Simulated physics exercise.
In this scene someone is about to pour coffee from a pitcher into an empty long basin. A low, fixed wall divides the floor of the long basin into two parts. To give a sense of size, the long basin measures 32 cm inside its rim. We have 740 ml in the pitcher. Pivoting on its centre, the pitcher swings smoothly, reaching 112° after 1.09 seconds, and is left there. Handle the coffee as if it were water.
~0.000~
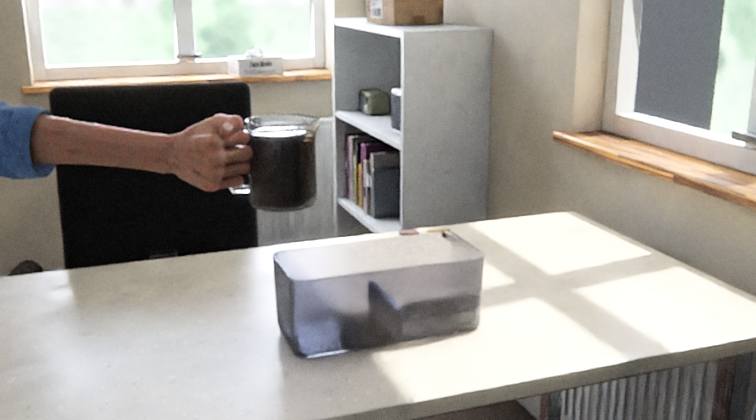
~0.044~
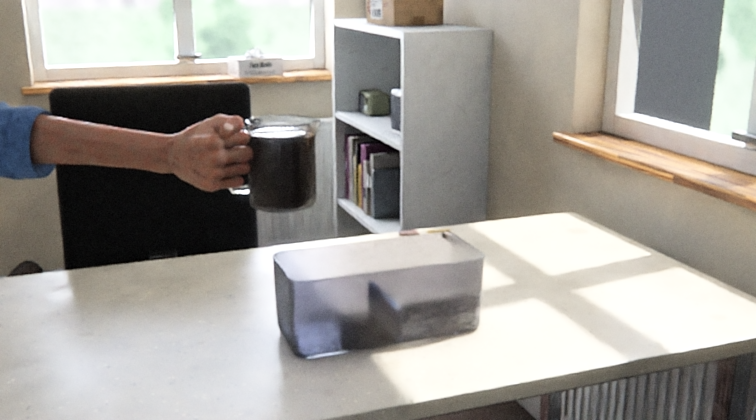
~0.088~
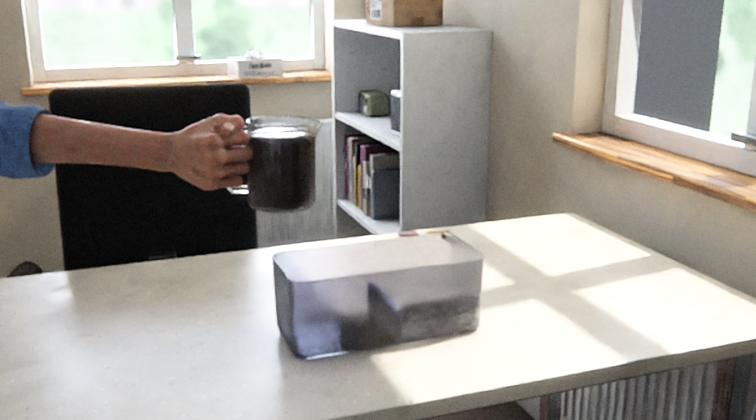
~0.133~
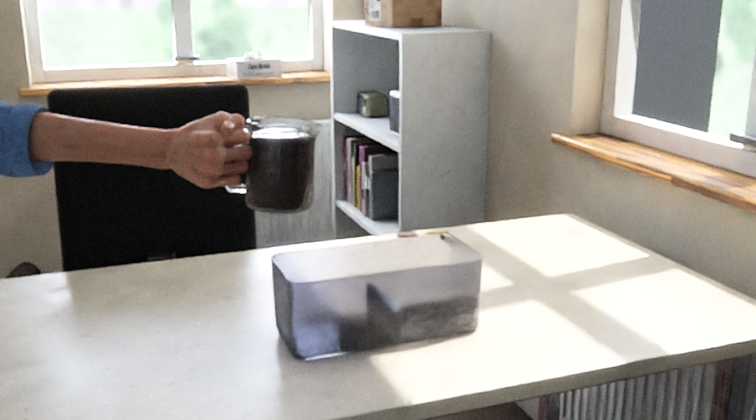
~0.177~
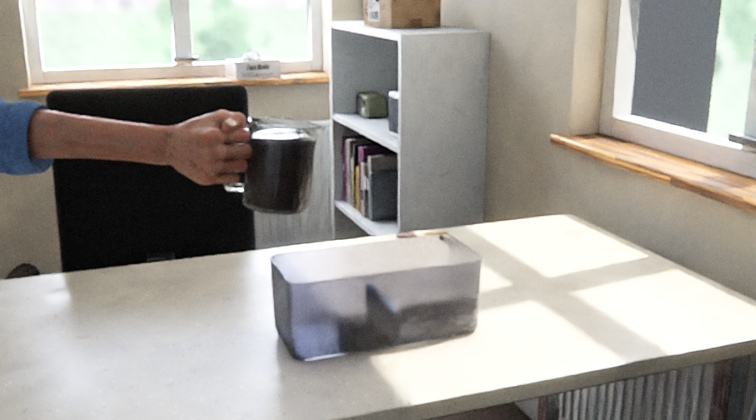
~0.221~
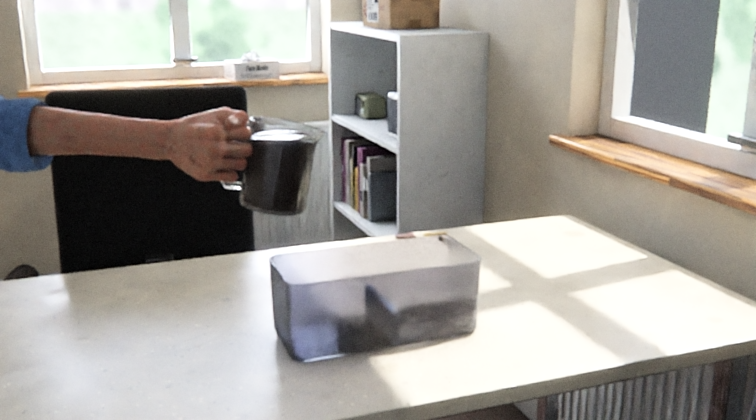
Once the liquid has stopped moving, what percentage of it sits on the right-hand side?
About 26 per cent.
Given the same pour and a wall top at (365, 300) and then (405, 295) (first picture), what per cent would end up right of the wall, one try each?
Roughly 75 per cent, then 5 per cent.
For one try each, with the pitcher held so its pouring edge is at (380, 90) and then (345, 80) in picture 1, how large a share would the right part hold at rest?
I'd expect close to 85 per cent and then close to 90 per cent.
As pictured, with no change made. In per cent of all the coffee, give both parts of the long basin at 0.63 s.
I'd say some 3 in a hundred on the left and 0 on the right.
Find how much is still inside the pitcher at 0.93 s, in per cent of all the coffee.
About 26 percent.
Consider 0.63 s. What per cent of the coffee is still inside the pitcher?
82 %.
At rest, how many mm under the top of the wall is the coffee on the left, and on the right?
Near 28 mm for the left and near 42 mm for the right.
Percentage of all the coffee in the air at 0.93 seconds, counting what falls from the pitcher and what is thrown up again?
In-air share: About 24 %.
By 0.63 s the tilt is 70° and 82 per cent is still to pour, 3 is left of the wall and 0 right of it.
By 0.93 s the tilt is 106° and 26 per cent is still to pour, 28 is left of the wall and 22 right of it.
By 1.25 s the tilt is 112° and 1 per cent is still to pour, 68 is left of the wall and 25 right of it.
By 1.59 s the tilt is 112° and 0 per cent is still to pour, 72 is left of the wall and 26 right of it.
At rest 72 per cent lies left of the wall, 26 right of it and 2 outside.
